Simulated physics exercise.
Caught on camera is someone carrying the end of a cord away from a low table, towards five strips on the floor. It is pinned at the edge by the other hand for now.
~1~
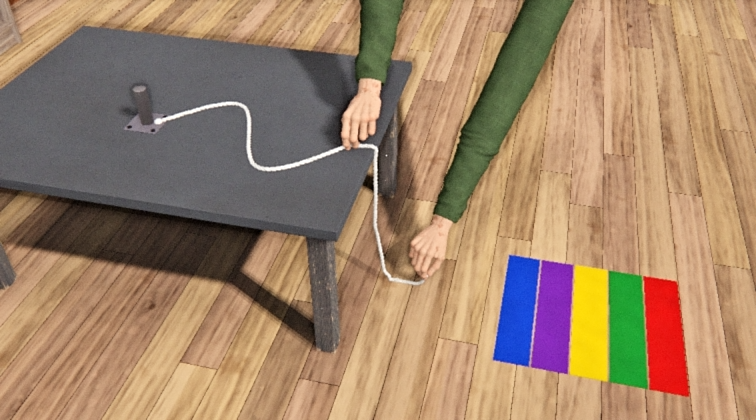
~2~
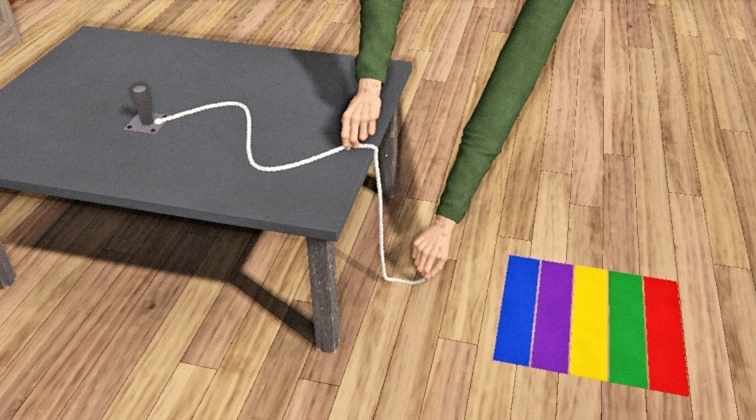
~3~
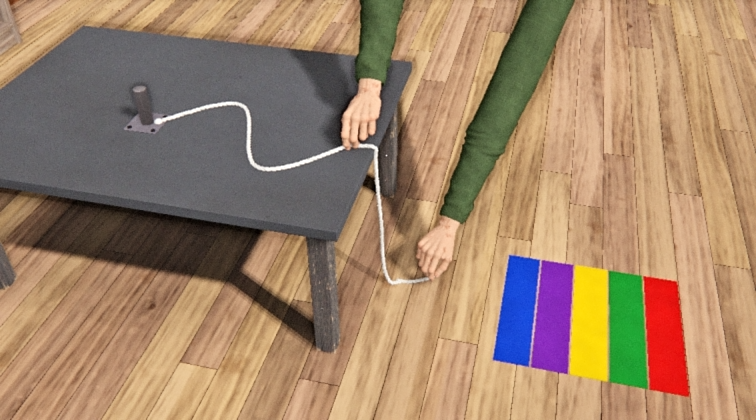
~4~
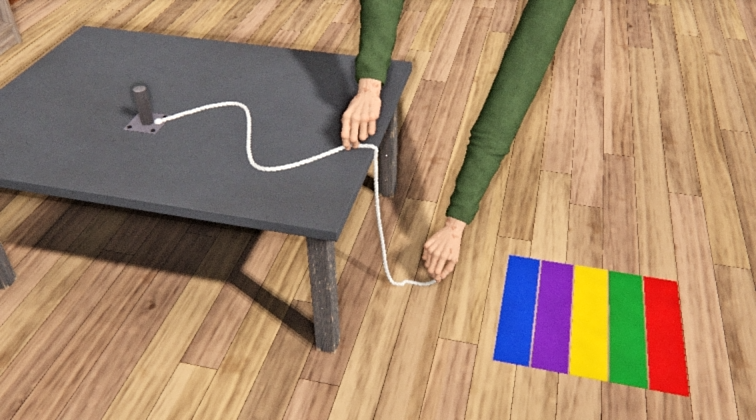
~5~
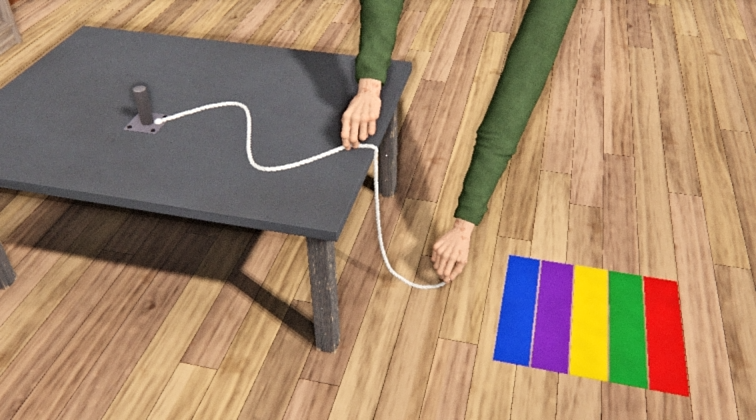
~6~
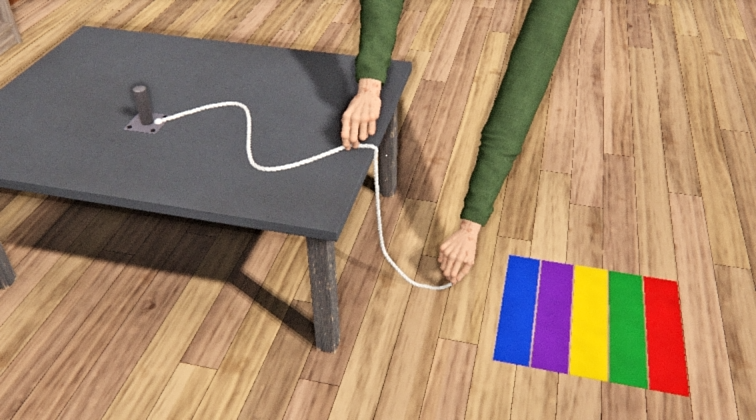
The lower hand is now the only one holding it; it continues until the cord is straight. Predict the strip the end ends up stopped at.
The end ends up at the red strip.
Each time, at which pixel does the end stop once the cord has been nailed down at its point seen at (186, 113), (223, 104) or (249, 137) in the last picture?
Taking them in turn, I'd expect around (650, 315), (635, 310) and finally (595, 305).
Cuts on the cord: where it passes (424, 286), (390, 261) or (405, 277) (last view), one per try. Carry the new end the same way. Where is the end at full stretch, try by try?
I'd expect it near (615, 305) on the first try, near (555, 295) on the second and near (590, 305) on the third.
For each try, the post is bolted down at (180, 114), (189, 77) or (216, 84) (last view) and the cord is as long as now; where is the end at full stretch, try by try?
The places come out near (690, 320), (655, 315) and (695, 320).
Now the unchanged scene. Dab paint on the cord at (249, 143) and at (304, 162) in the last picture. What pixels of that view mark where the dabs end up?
At (314, 143) for the first, at (400, 170) for the second.
A little later, end near (593, 303); over yellow.
Next, end near (636, 311); over green.
When it is tight, end near (662, 315); over red. Over red.
